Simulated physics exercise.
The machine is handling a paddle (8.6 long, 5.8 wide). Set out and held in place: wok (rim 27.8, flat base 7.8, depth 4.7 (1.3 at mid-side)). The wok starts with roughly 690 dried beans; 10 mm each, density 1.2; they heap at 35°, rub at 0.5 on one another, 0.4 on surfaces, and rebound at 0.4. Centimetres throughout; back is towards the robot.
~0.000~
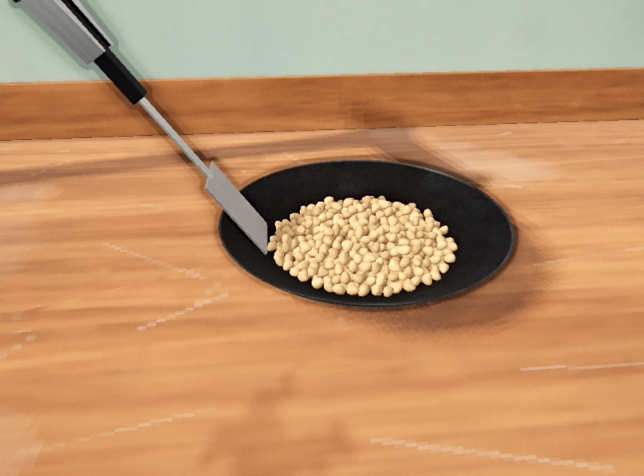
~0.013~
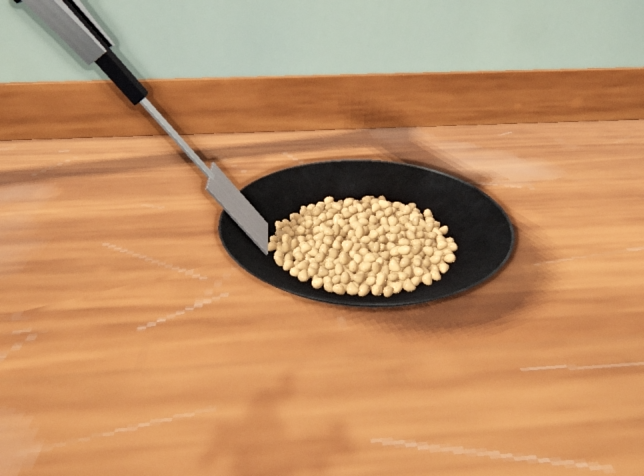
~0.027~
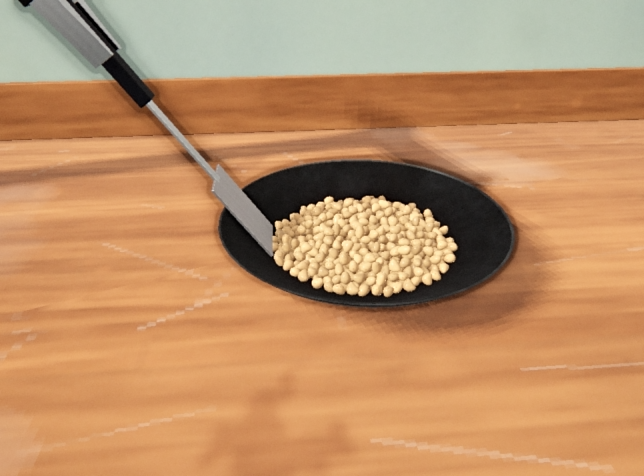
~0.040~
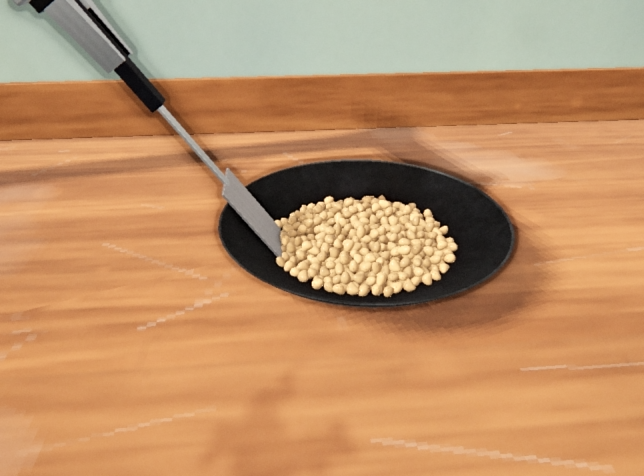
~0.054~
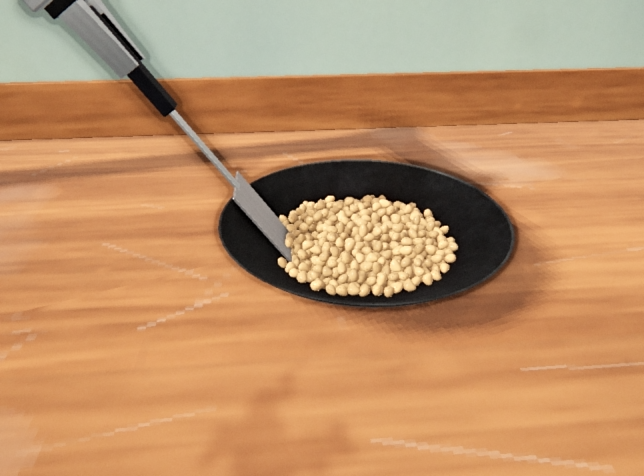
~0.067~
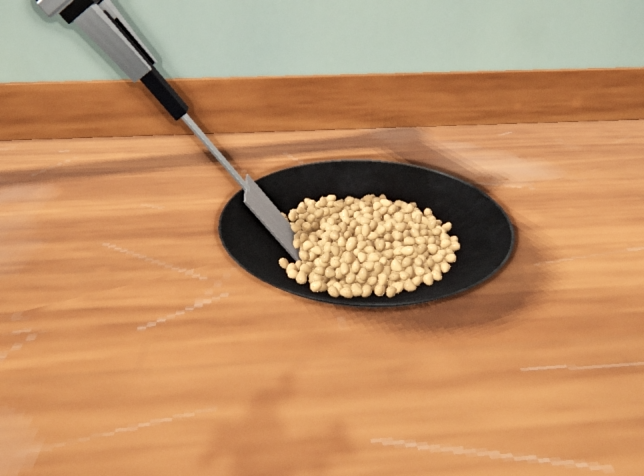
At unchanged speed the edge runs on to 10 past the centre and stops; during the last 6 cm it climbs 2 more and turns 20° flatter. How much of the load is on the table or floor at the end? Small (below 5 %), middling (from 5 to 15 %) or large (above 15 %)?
On the table or floor the share is large, above 15 %.
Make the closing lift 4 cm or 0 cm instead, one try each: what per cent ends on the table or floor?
Some 20 and 20 per cent.
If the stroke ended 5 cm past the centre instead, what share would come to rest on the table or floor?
In that case some 0 per cent.
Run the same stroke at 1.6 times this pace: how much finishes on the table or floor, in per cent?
About 30 per cent.
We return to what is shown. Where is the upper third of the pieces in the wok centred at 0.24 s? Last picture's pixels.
Near (453, 215).
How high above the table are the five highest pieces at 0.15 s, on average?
Some 5 cm.
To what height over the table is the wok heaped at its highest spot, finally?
Roughly 5.5 cm.
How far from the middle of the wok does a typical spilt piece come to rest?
Roughly 22 cm.
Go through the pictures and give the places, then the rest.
In the first picture, paddle top edge at (209, 174), sloping 56°; upper third of the load around (363, 231), from x 270 to 450, top at y 200; 693 in the wok.
In the second picture, paddle top edge at (210, 175), sloping 56°; upper third of the load around (363, 231), from x 270 to 450, top at y 200.
In the third picture, paddle top edge at (215, 177), sloping 56°; upper third of the load around (363, 231), from x 275 to 450, top at y 200.
In the fourth picture, paddle top edge at (225, 181), sloping 56°; upper third of the load around (364, 230), from x 280 to 450, top at y 200.
In the fifth picture, paddle top edge at (235, 184), sloping 56°; upper third of the load around (363, 229), from x 275 to 450, top at y 200.
In the sixth picture, paddle top edge at (246, 187), sloping 56°; upper third of the load around (365, 229), from x 275 to 455, top at y 200; 693 in the wok.
After 0.15 s, sloping 56°, highest piece 5 above the table; 693 in the wok.
After 0.24 s, sloping 51°, highest piece 7 above the table; 693 in the wok.
After 0.49 s, sloping 36°, highest piece 6 above the table; 535 in the wok, 156 on the table or floor, 2 on the blade or in flight.
After 1.54 s, sloping 36°, highest piece 5 above the table; 535 in the wok, 158 on the table or floor.
At rest, 535 in the wok, 158 on the table or floor. That is 23 % on the table or floor.
